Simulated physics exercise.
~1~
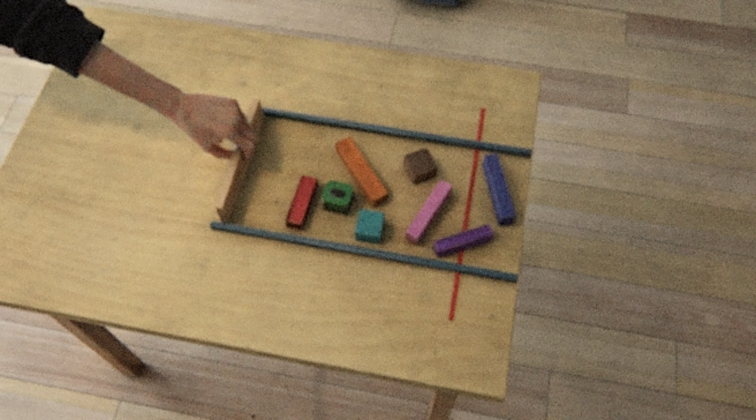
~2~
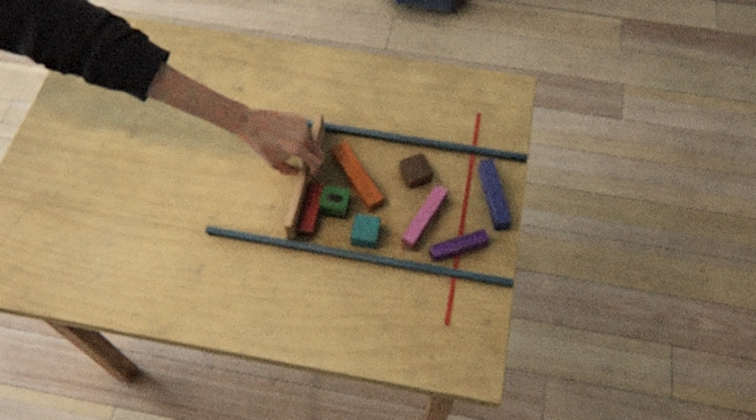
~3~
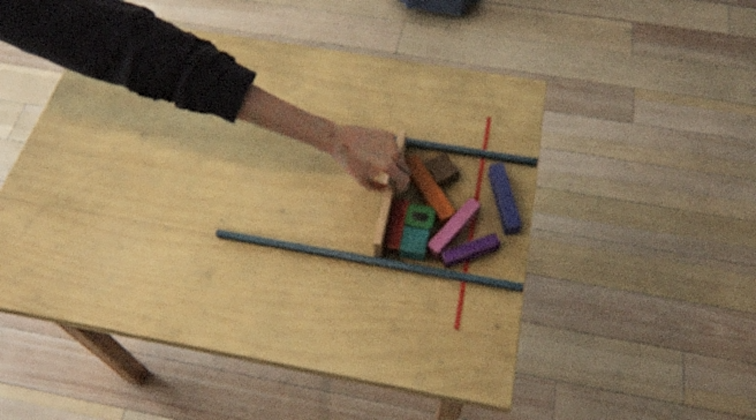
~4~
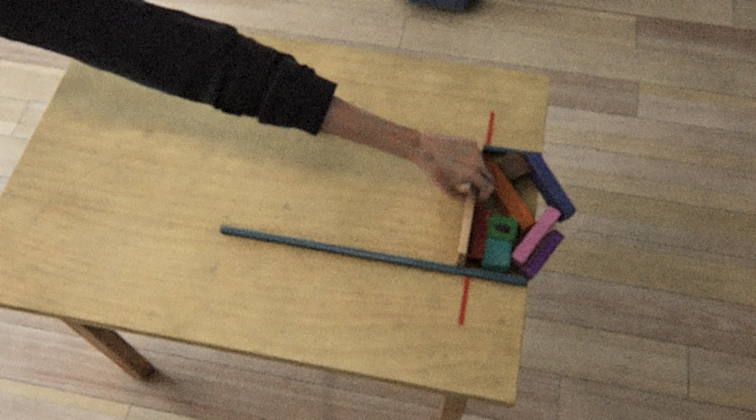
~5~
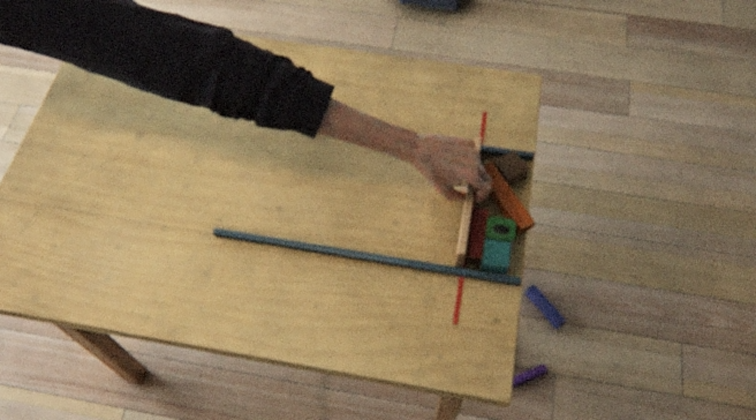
To begin with, a hand holds an upright wooden board at the left end of a channel on a table, with eight colourful bars and blocks scattered between it and the table's right edge. The hand slides the board rightward, reaching the red stick first. It then gathers the green and teal blocks and pushes the orange, brown and pink pieces closer together. As the board nears the red tape, the crowded pieces shove the blue, purple and pink bars out over the edge. Finally, those three drop off, while the others stay bunched against the halted board, the orange stick poking past the edge.
